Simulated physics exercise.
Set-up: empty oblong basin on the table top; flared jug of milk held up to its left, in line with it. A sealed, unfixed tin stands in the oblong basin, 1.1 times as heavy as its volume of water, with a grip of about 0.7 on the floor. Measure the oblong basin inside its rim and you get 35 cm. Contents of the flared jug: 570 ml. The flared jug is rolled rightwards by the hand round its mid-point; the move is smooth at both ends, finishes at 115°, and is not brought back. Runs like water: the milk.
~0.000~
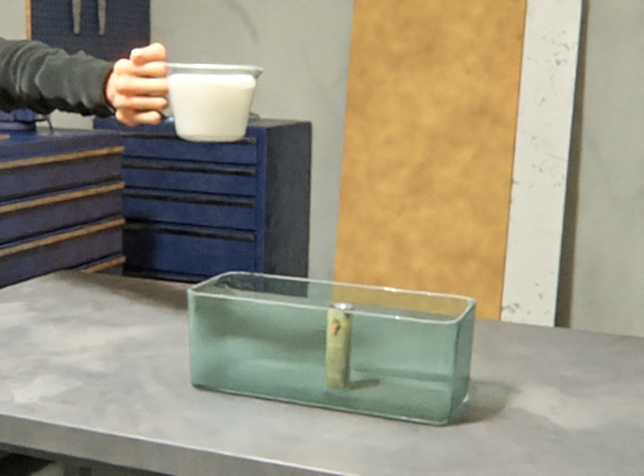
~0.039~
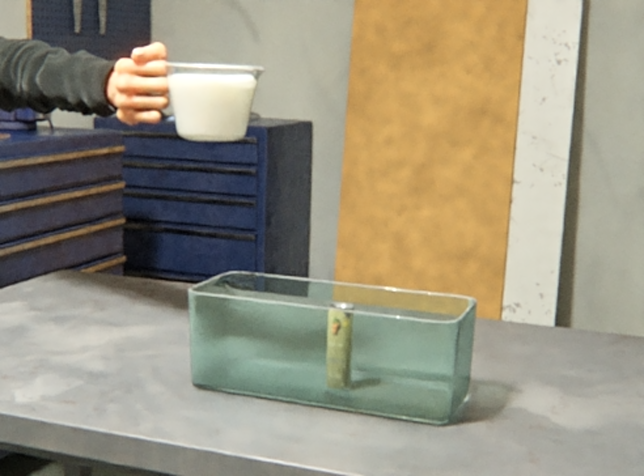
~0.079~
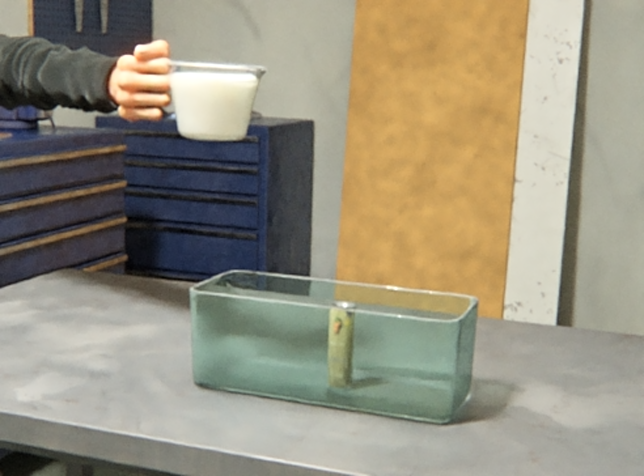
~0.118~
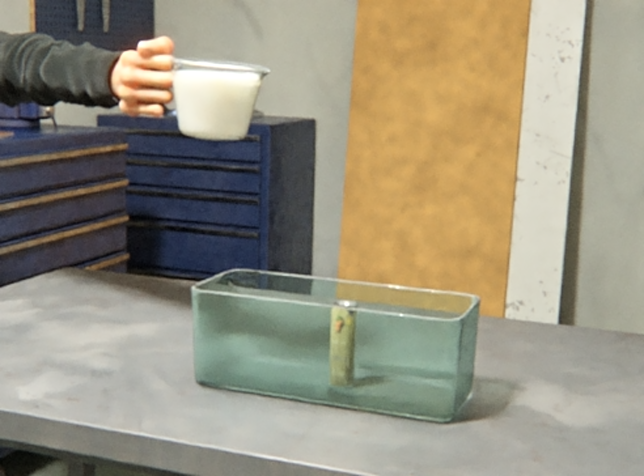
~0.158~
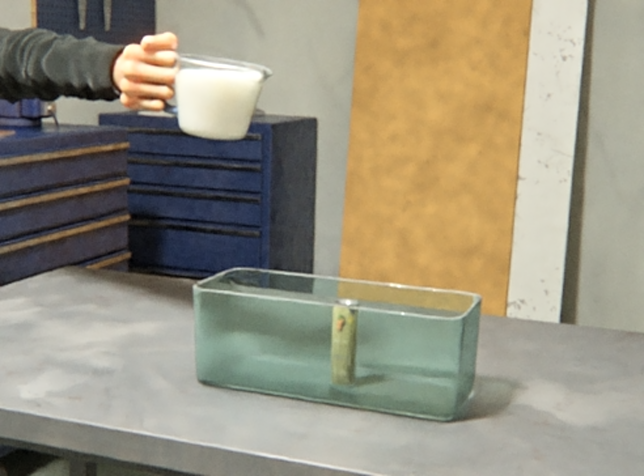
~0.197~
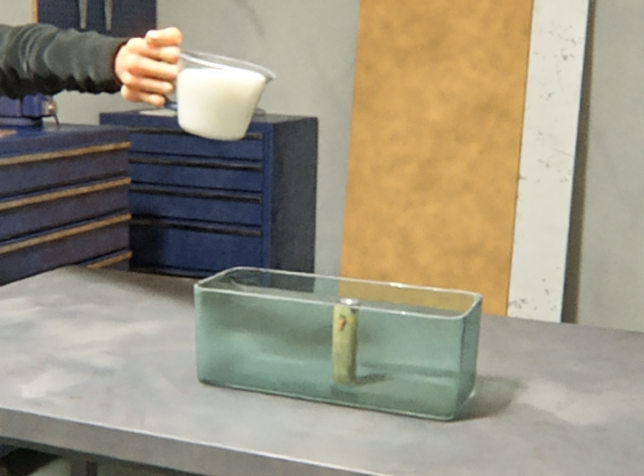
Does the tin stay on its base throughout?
No, it goes down.
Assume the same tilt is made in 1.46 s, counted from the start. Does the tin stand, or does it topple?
The tin tips over.
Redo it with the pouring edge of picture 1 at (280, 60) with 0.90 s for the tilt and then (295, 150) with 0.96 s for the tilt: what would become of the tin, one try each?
First it tips over; then it tips over.
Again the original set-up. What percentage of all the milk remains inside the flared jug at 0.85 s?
4 per cent or thereabouts.
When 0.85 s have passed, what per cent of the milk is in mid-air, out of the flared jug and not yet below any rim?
I'd put it at about 22 per cent of the liquid.
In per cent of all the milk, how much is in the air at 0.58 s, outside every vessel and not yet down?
About 38 per cent.
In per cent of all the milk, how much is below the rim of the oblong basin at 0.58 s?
Roughly 5 percent.
After 0.58 s the tilt is 75° and 56 per cent is still to pour; the tin stands where it began.
After 0.85 s the tilt is 112° and 4 per cent is still to pour; the tin leans 9°.
After 1.14 s the tilt is 115° and 0 per cent is still to pour; the tin lies on its side.
After 1.46 s the tilt is 115° and 0 per cent is still to pour; the tin lies on its side.
In the end the tin lies on its side.
